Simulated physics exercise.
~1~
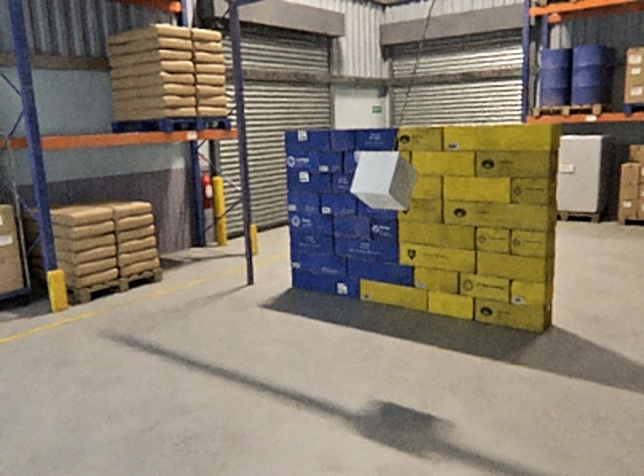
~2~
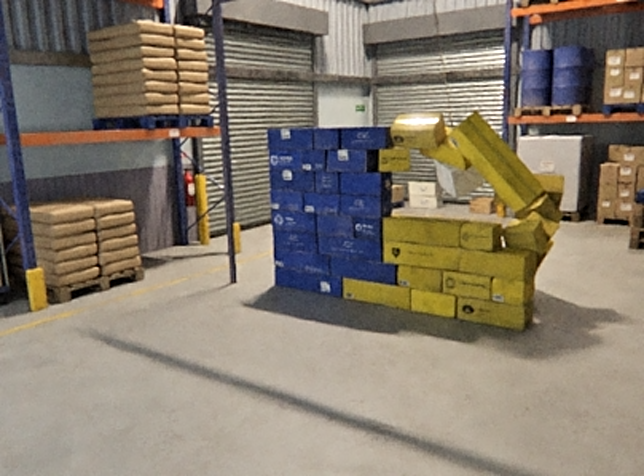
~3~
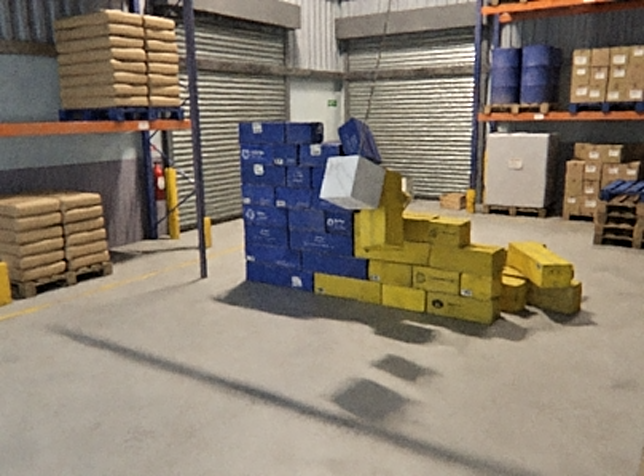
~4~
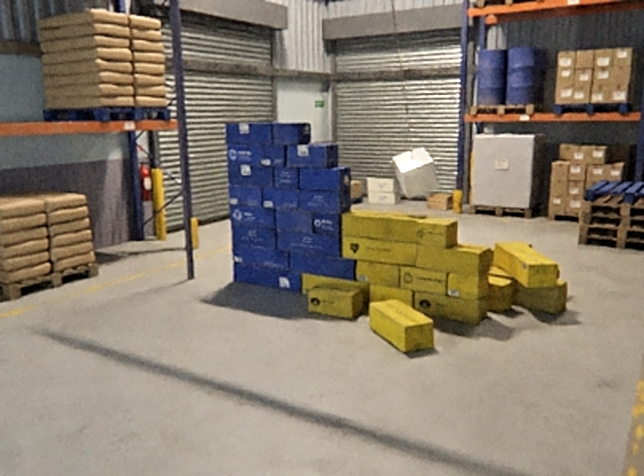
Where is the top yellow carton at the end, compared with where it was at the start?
At the start it sits up in the top row of the yellow side of the wall. By the end it lies on the floor in front of what is left of the stack.
